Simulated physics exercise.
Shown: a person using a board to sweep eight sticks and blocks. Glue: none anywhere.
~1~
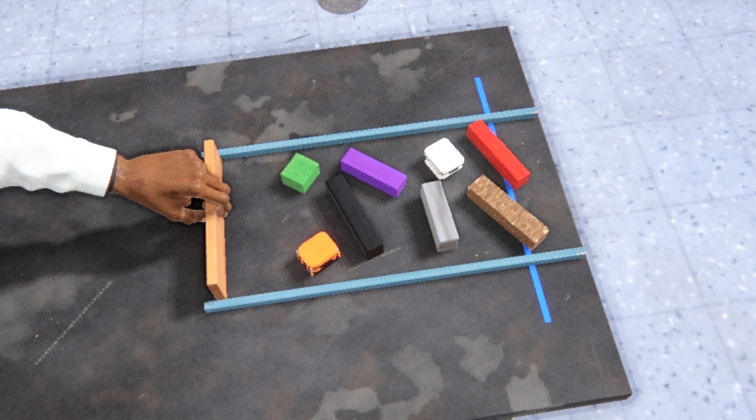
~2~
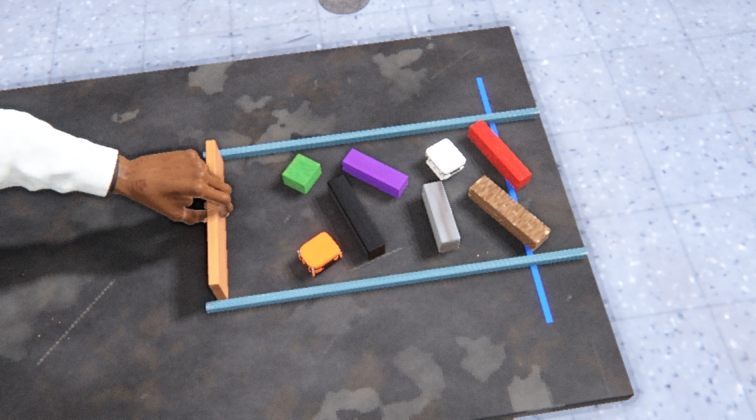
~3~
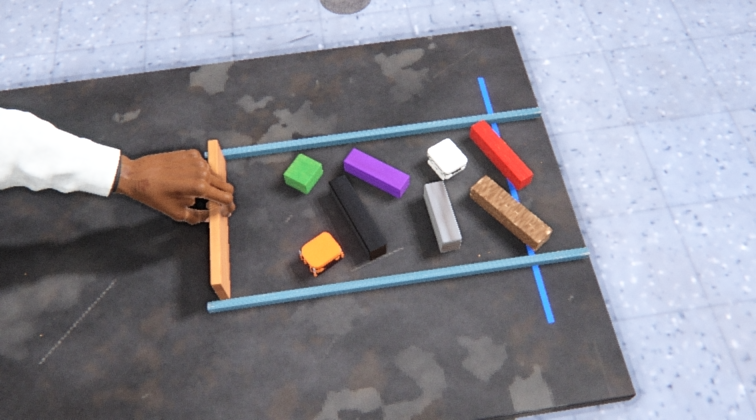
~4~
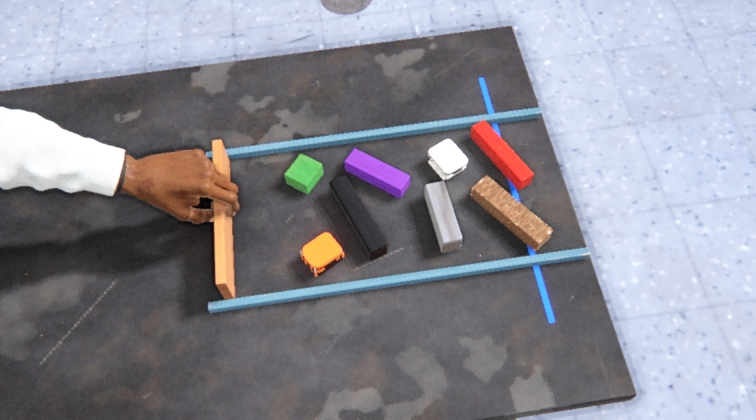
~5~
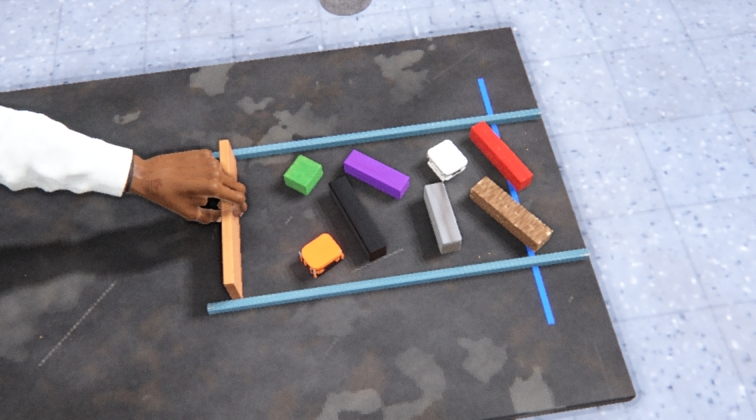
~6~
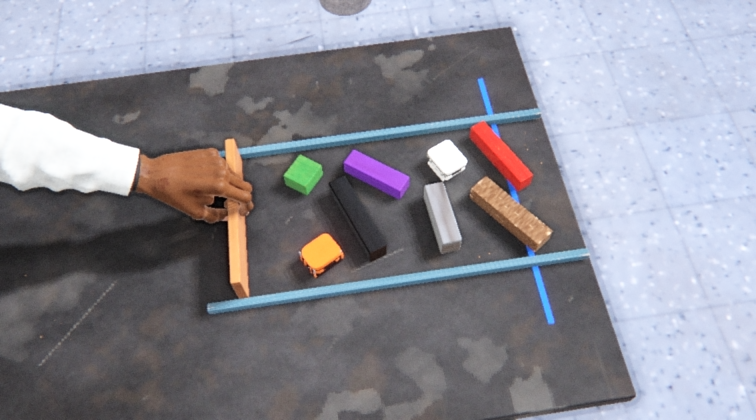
A hand slides an orange board slightly right between two blue rails toward scattered, unmoving blocks.
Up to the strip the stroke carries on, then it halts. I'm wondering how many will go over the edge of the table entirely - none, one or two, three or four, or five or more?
I'd say three or four of them.
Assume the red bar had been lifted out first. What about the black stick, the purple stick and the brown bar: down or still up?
The black stick holds on; the purple stick does not fall; the brown bar comes down.
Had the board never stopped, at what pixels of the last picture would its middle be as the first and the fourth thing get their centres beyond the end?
The first one at (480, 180), the next at (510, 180).
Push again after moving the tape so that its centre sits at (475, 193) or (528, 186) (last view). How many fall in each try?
Floor count: 0; 4.
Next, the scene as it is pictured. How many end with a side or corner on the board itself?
The count comes out at 3.
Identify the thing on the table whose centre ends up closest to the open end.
It's the grey stick.
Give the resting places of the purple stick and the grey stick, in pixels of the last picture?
I'd put one close to (537, 143) and the other close to (573, 194).
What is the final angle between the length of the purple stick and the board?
I'd put it at about 0°.
A little later, none off yet; red bar at rest near (500, 155); brown bar at rest near (510, 214); white case at rest near (447, 161).
Next, none off yet; red bar at rest near (500, 155); brown bar at rest near (510, 214); white case moving near (453, 162).
Later still, none off yet; red bar shifted a little near (539, 148); brown bar shifted a little near (553, 204); white case shifted well along near (517, 152).
When it is over, the number that fall off is three or four; down, white case, brown bar and red bar.
